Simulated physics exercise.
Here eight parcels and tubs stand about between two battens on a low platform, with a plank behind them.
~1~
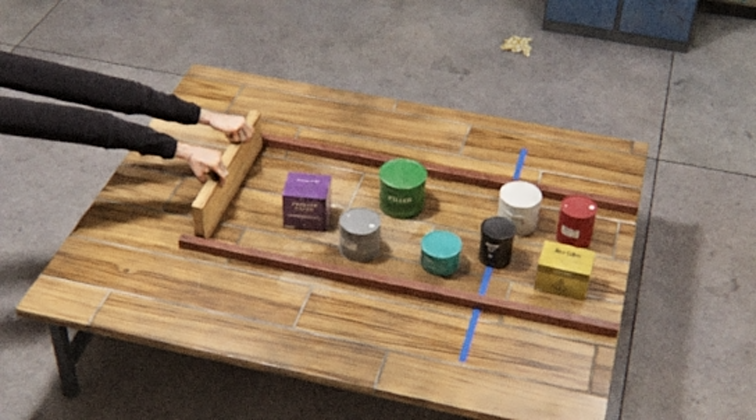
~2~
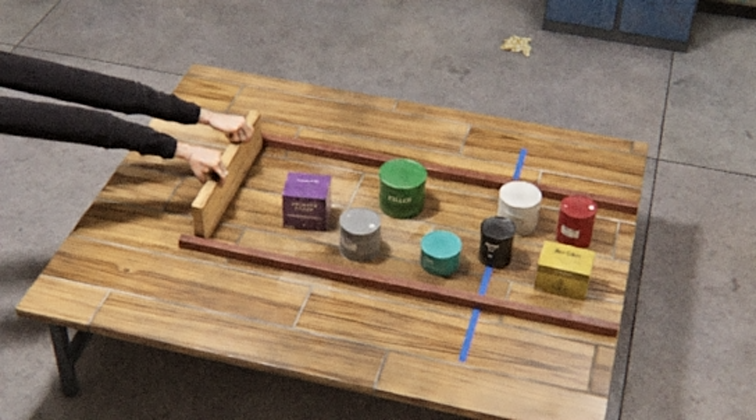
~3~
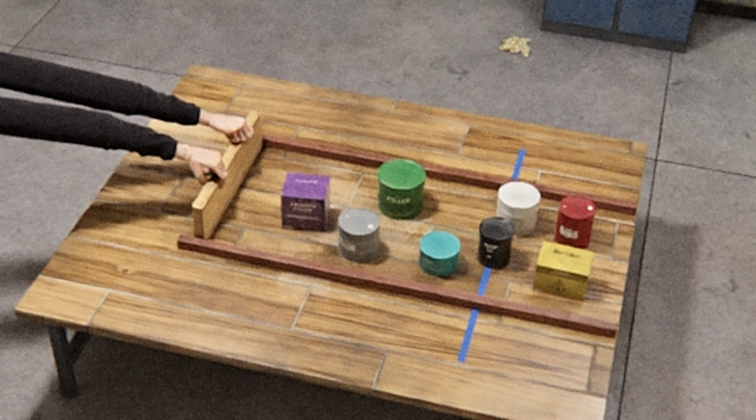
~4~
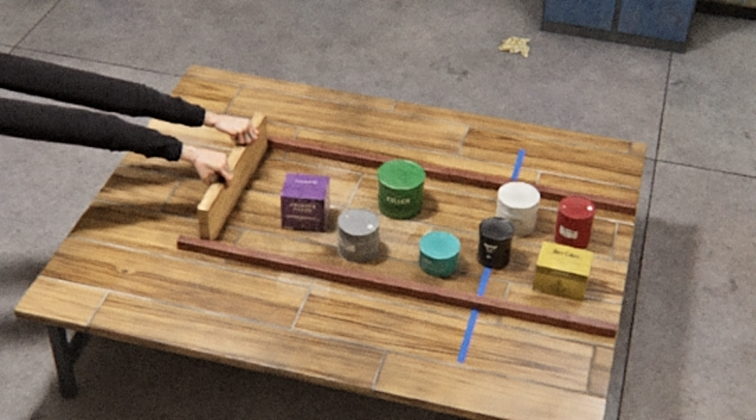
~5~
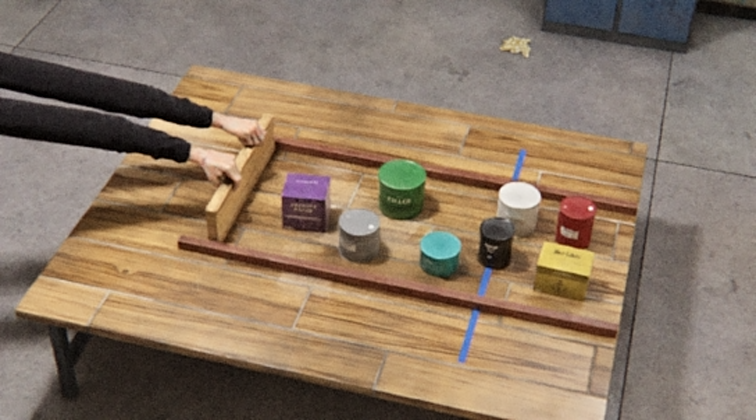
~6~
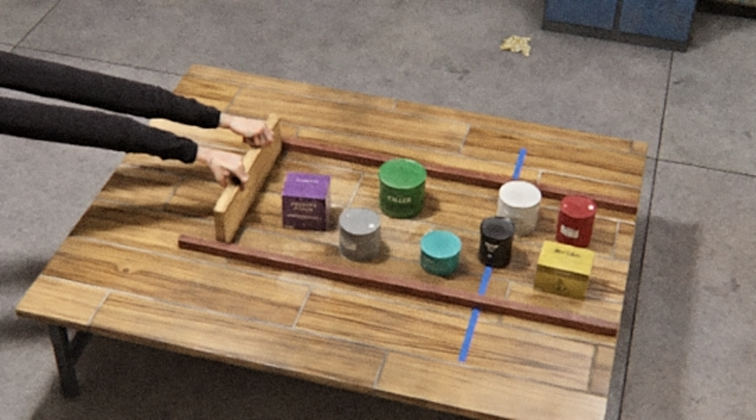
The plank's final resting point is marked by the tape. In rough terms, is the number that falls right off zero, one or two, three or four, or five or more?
It is zero.
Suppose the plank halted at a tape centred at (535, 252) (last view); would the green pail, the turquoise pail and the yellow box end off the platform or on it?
The green pail survives, the turquoise pail is kept, the yellow box falls.
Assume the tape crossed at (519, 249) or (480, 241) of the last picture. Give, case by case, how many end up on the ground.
Ground tally per try: 0 / 0.
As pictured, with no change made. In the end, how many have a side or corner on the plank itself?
3.
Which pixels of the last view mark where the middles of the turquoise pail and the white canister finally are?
Roughly (548, 279) for the first and roughly (572, 217) for the second.
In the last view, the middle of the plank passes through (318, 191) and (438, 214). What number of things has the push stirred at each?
The first number is 2, the next one 5.
A little later, none off yet; red canister at rest near (576, 222); yellow box at rest near (564, 270); white canister at rest near (518, 209).
When it is over, the number that fall off is zero.
